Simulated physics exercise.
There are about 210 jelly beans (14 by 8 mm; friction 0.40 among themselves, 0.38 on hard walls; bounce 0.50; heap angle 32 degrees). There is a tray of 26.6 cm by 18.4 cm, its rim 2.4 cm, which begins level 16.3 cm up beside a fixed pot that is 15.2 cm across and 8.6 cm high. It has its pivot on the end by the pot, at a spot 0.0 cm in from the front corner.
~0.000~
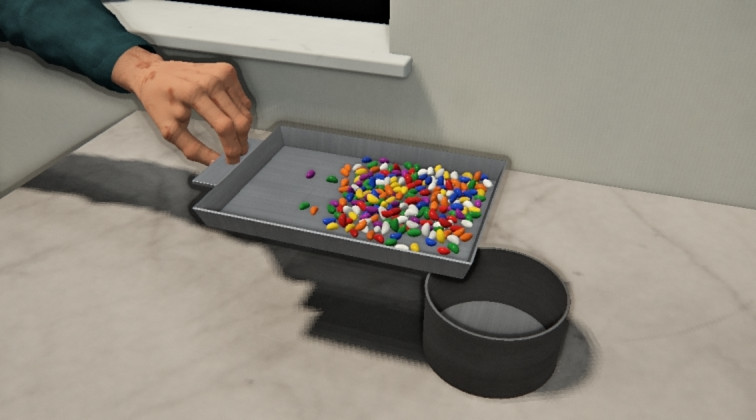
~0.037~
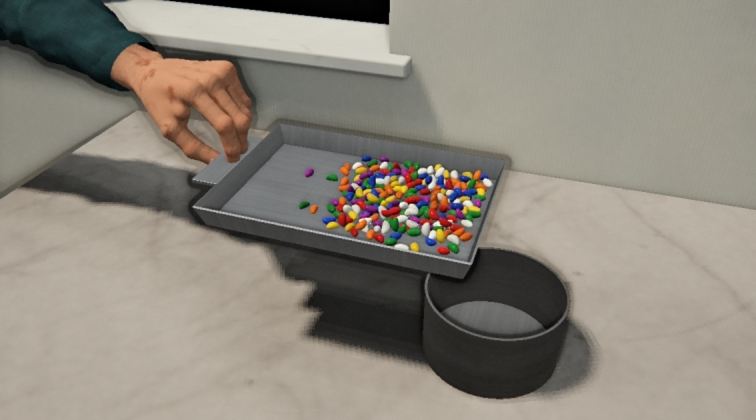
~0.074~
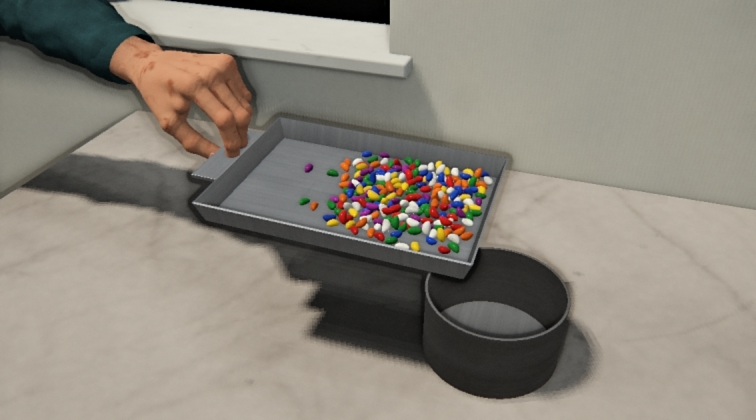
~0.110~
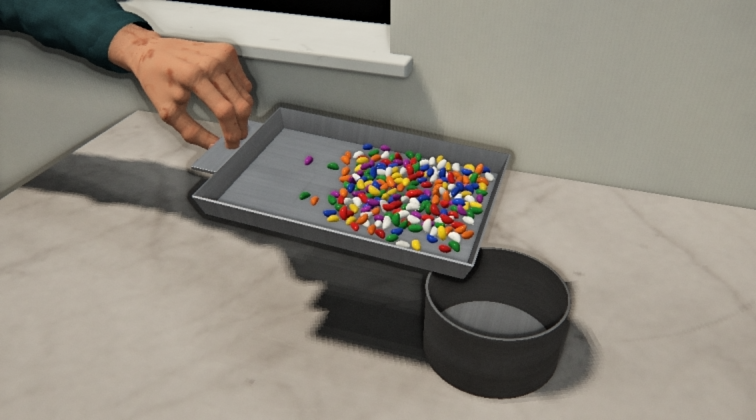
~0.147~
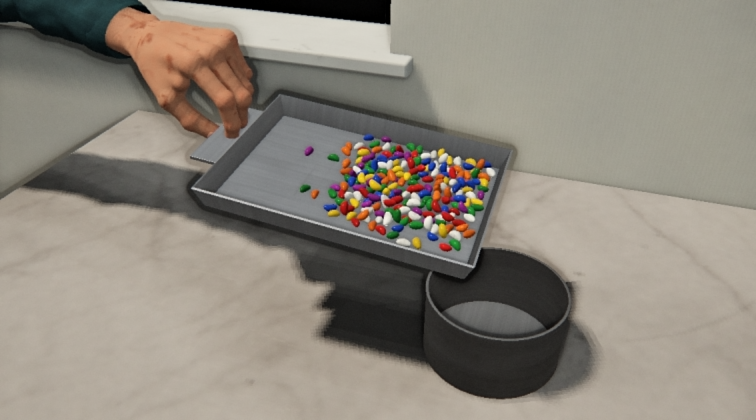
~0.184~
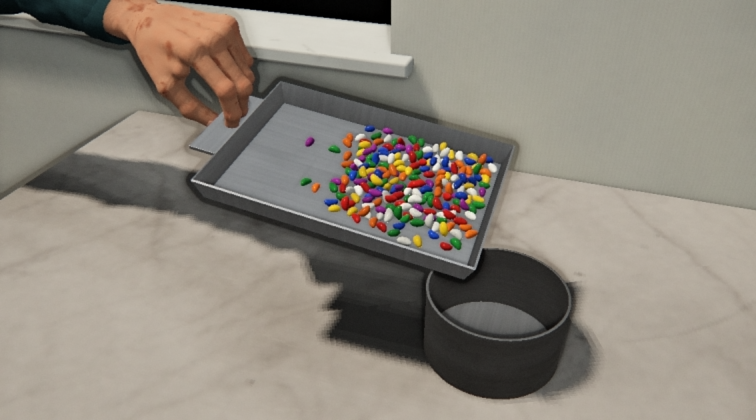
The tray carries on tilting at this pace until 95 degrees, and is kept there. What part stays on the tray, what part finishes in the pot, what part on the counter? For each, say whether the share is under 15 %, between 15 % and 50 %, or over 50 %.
At the end, left on the tray: I expect a mere dribble of the load there. Pot: I expect a mere dribble of the load there. Counter: I expect the major share of the load there.
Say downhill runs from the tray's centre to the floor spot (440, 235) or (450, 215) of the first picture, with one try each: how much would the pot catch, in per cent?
Estimate: Some 25 % and some 75 % respectively.
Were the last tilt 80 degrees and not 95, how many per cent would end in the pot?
In that case some 0 per cent.
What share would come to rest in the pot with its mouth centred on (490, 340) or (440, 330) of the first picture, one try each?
Some 85 and 30 per cent.
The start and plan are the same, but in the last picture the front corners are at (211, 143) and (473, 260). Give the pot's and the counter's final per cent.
The pot gets 65 and the counter 35.
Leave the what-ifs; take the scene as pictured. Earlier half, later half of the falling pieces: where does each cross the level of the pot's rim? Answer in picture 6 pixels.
It passes about (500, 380) first and (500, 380) afterwards.
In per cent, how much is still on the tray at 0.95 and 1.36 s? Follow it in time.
70 then 0.
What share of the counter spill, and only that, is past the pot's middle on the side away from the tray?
Around 80 in a hundred.
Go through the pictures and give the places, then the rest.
In the first frame, tray tilt 0 degrees, front corners at (204, 205) and (464, 257); middle of the pieces at (410, 201); pot at (497, 289).
In the second frame, tray tilt 0 degrees, front corners at (204, 204) and (464, 257); middle of the pieces at (410, 201).
In the third frame, tray tilt 2 degrees, front corners at (203, 200) and (465, 258); middle of the pieces at (410, 198).
In the fourth frame, tray tilt 4 degrees, front corners at (203, 194) and (466, 258), lowest corner right front; middle of the pieces at (411, 194).
In the fifth frame, tray tilt 8 degrees, front corners at (203, 185) and (467, 259), lowest corner right front; middle of the pieces at (412, 189).
In the sixth frame, tray tilt 11 degrees, front corners at (203, 178) and (468, 261), lowest corner right front; middle of the pieces at (414, 185); pot at (498, 290). Its pace works out near 85 degrees a second.
After 0.65 s, tilt 51 degrees; the tray holds 100 %, the pot 0 %.
Then, at 0.95 s, tilt 77 degrees; the tray holds 70 %, the pot 0 %.
After 1.36 s, tilt 95 degrees; the tray holds 0 %, the pot 0 %.
At rest (2.4 s), tray 0 %, pot 0 %, counter 100 %.
